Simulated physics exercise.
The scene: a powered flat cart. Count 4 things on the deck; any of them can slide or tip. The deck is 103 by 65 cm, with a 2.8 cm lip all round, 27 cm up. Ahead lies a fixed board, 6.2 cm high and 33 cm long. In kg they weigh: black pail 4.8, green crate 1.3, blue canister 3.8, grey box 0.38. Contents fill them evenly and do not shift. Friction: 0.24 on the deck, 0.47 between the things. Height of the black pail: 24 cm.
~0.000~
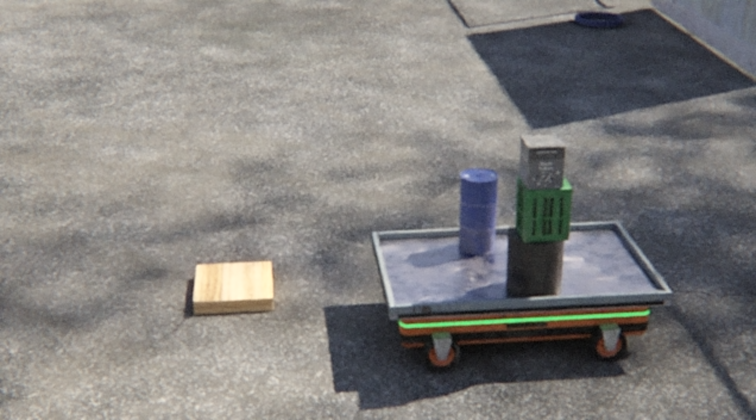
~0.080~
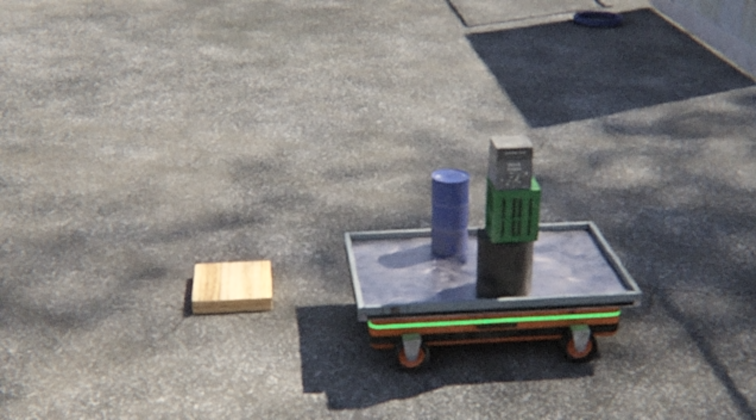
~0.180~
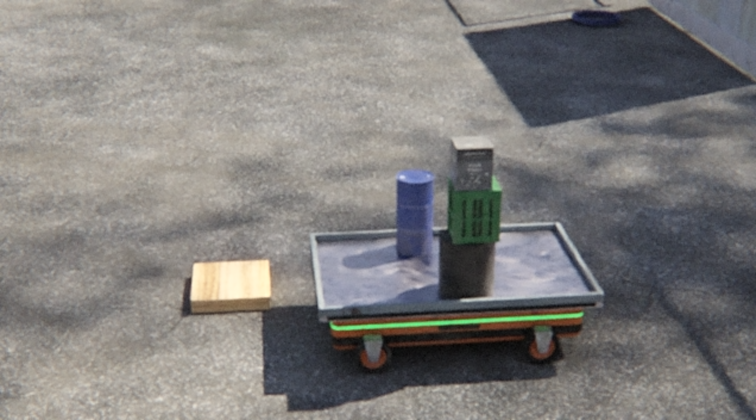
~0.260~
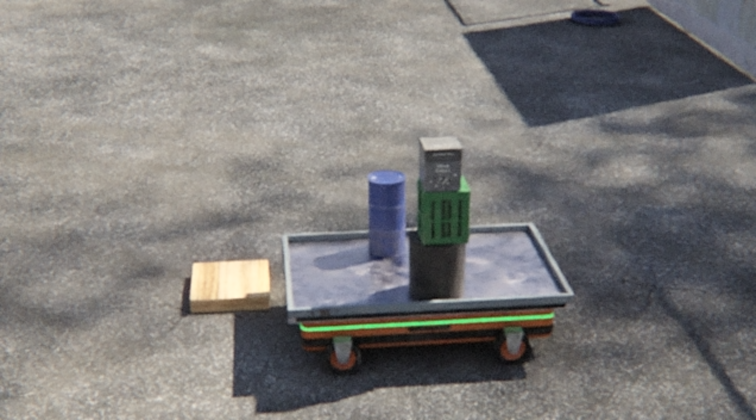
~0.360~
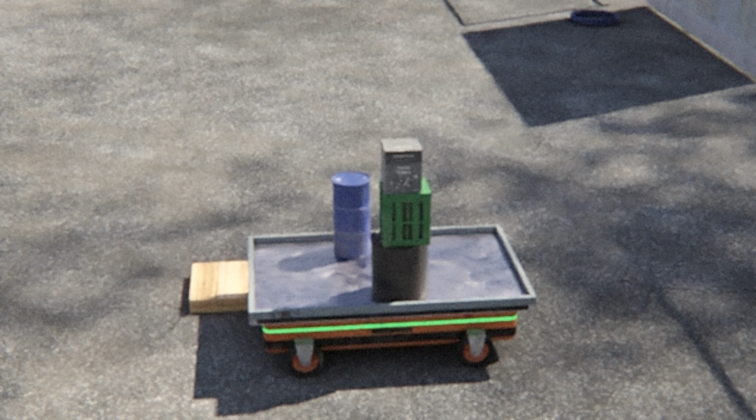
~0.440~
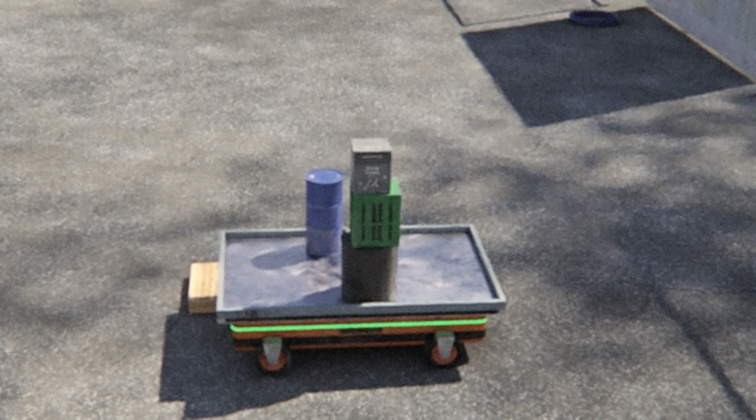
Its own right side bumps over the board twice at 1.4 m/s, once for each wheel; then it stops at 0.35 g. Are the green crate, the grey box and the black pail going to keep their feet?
The green crate keeps standing; the grey box keeps standing; the black pail keeps standing.
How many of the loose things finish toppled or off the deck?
In all, 1.
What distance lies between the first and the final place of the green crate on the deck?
Some 16 cm.
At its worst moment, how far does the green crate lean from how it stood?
About 4°.
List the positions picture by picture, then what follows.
In the first picture, cart 0 cm along; green crate (543, 208); grey box (542, 162); black pail (535, 261).
In the second picture, cart 11 cm along; blue canister (450, 212).
In the third picture, cart 25 cm along; blue canister (415, 213).
In the fourth picture, cart 36 cm along; blue canister (387, 214).
In the fifth picture, cart 50 cm along; blue canister (352, 215).
In the sixth picture, cart 62 cm along; green crate (375, 213); grey box (371, 166); black pail (370, 266).
By 0.64 s, cart 90 cm along; grey box 2 cm from its spot near (303, 172); blue canister tilted 20°.
By 0.94 s, cart 132 cm along; grey box 4 cm from its spot near (175, 173); green crate 2 cm from its spot near (180, 220); blue canister on its side.
By 1.24 s, cart 174 cm along; grey box 7 cm from its spot near (47, 188); green crate 4 cm from its spot near (57, 233); black pail 2 cm from its spot near (65, 284).
By 1.74 s, cart 215 cm along, stopped; grey box 12 cm from its spot; green crate 12 cm from its spot; black pail 10 cm from its spot.
When it is over (2.3 s), lying over on the deck, blue canister; not toppled but over 10 cm from the start, black pail, green crate and grey box.
